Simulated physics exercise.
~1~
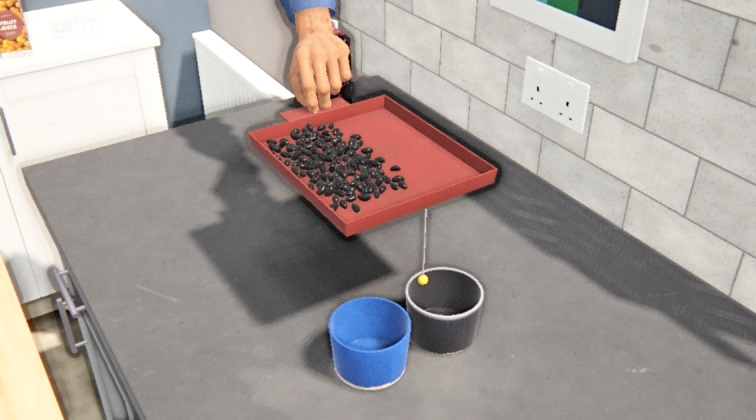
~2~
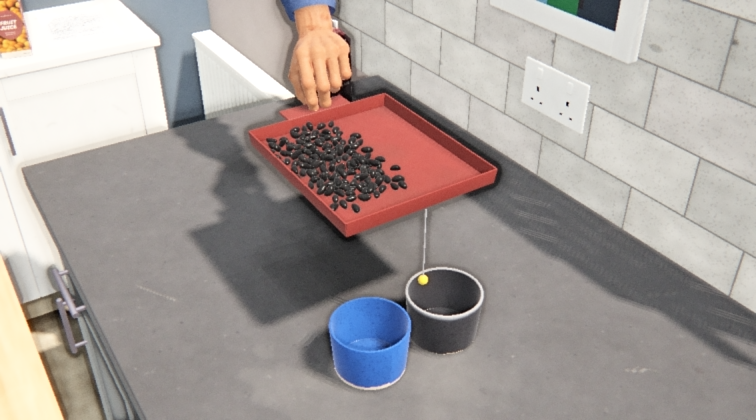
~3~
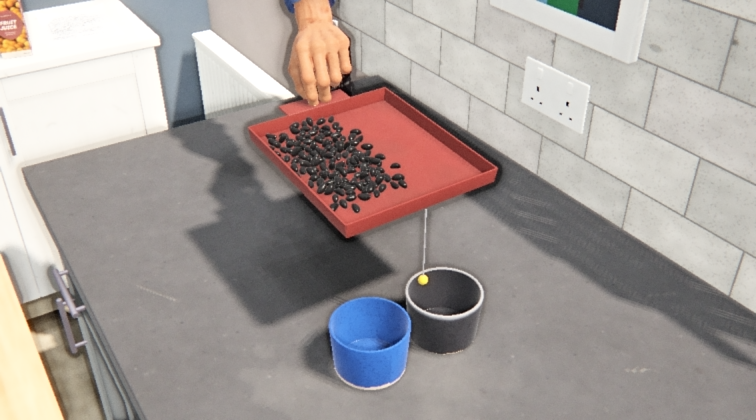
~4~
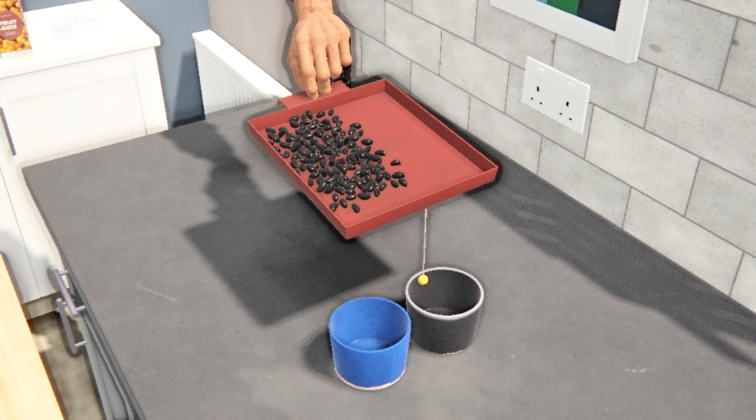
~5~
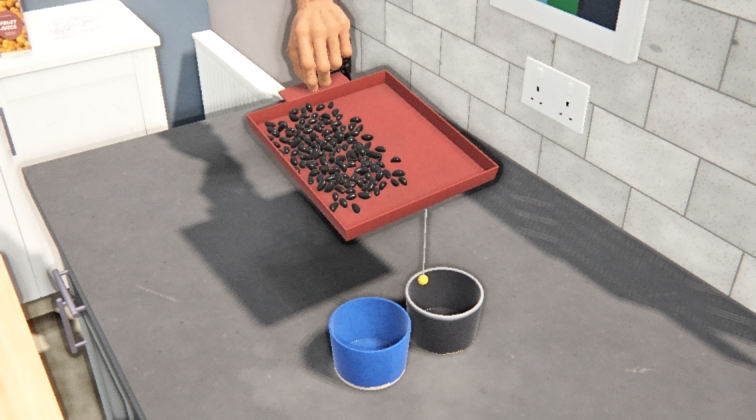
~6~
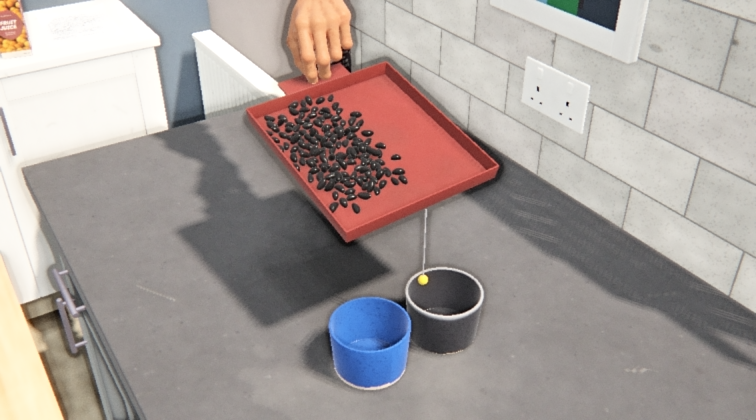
Red tray of black beans tilting slightly as a hand raises its handle end above blue and black dishes on a counter.
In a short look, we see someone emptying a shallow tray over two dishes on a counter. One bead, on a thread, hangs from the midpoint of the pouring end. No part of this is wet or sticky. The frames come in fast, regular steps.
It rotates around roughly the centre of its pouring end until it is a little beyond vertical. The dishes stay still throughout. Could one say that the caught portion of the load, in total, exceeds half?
Yes, it exceeds half.
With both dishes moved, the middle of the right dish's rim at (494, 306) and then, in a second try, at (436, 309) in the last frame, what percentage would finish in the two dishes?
First position: Some 20 %; second position: Some 70 %.
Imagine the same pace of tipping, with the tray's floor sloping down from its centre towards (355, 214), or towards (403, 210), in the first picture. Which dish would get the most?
The first try goes to the one on the left and the second to the one on the left.
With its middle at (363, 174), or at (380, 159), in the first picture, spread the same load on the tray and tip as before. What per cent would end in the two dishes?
About 70 and 70 per cent.
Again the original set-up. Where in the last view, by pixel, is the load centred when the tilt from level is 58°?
(357, 176).
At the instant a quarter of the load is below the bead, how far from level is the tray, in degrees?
Close to 105 degrees, I reckon.
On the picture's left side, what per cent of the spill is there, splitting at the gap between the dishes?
Near 30 in a hundred.
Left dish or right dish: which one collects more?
The one at left wins.
Soon, tray tipped steeply; all on the tray.
A while on, tray tipped right over; most on the tray; a small part in the left dish; a stray few outside both; a small part in the air.
Towards the end, tray tipped past a quarter turn; most in the left dish; a stray few in the right dish; about a quarter outside both.
Finally, tray tipped past a quarter turn; most in the left dish; a stray few in the right dish; about a quarter outside both.
